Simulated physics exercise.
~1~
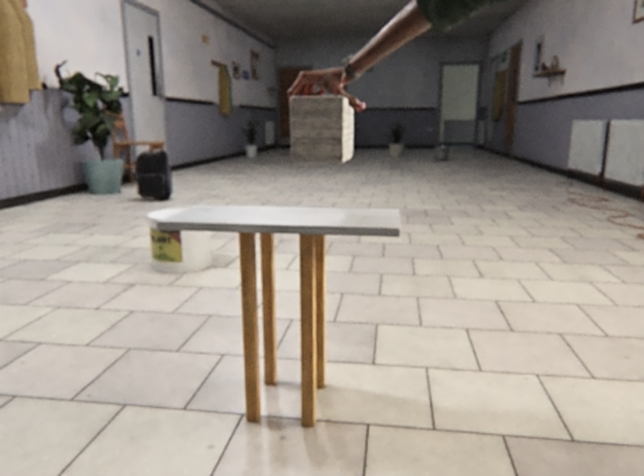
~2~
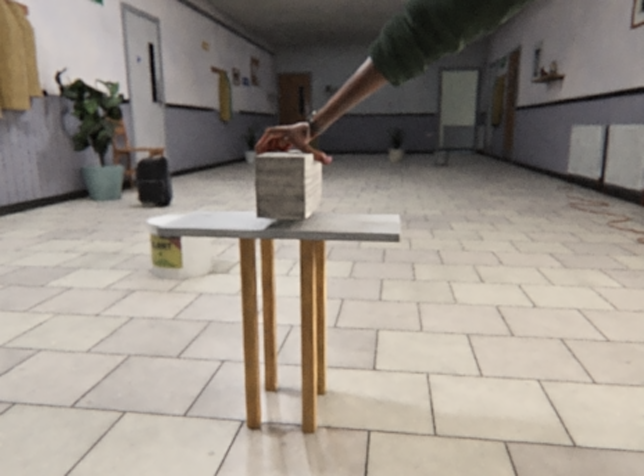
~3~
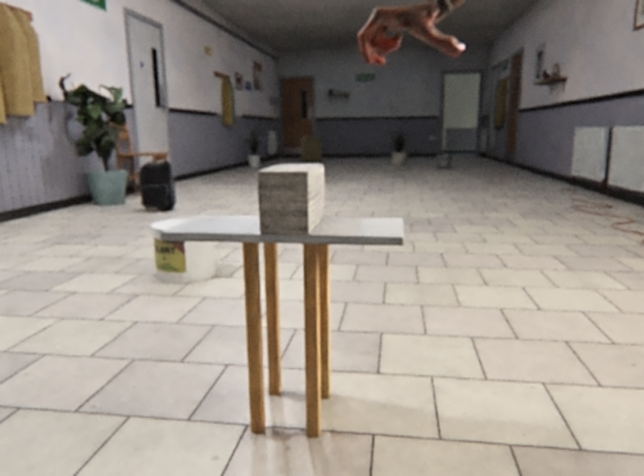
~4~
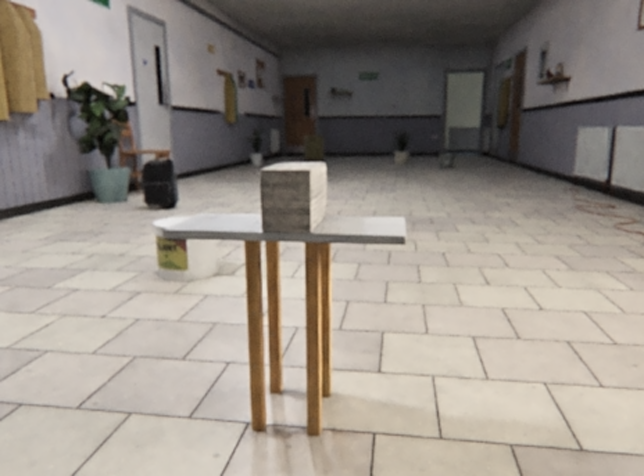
At first, a hand reaches in from the upper right, holding a pale, blocky slab above a small white table with thin wooden legs, which stands on the tiled floor of a long room. The hand moves the slab left and down until it meets the tabletop near the middle. Then the fingers let go, and the hand draws back up and to the right, leaving the slab upright. Finally, the hand is out of view, and the slab rests in the same place while the table stays standing steadily on its legs.
